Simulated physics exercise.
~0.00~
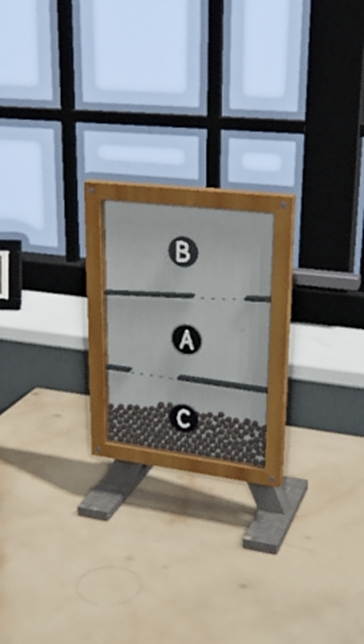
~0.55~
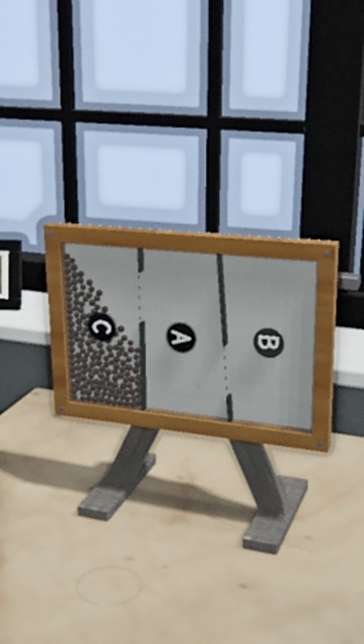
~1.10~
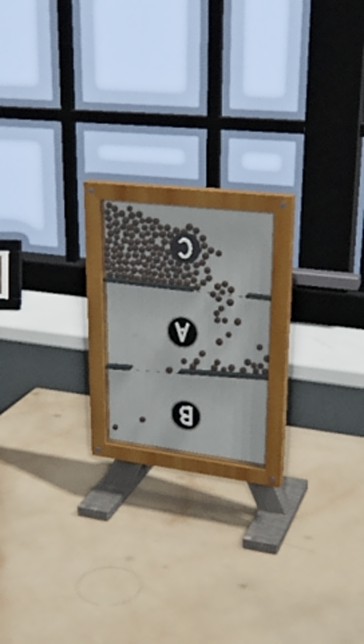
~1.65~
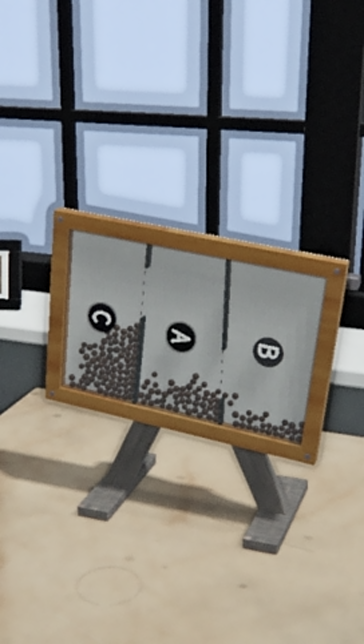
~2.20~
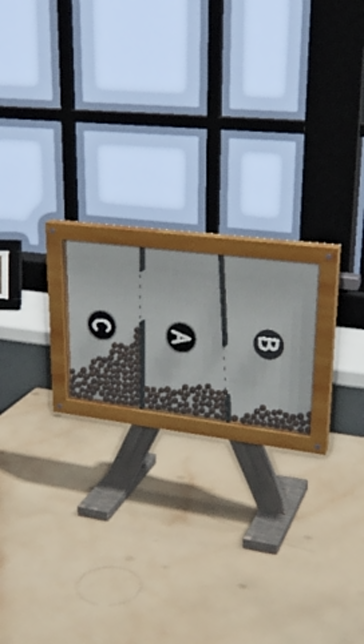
A wooden-framed, clear-fronted case holding small round dark pellets stands on grey feet on a pale tabletop before a dark-barred window, seen from the front by a still camera. Inside, gapped dividers separate chamber B at the top, A in the middle and C at the bottom, where the pellets lie. The case turns a quarter turn clockwise, heaping them against C's outer side, then continues until it is upside down and pellets spill through A towards B. It swings back to lie sideways, spreading them along the lower edge. It ends with pellets in all three chambers, the largest pile in C at left.
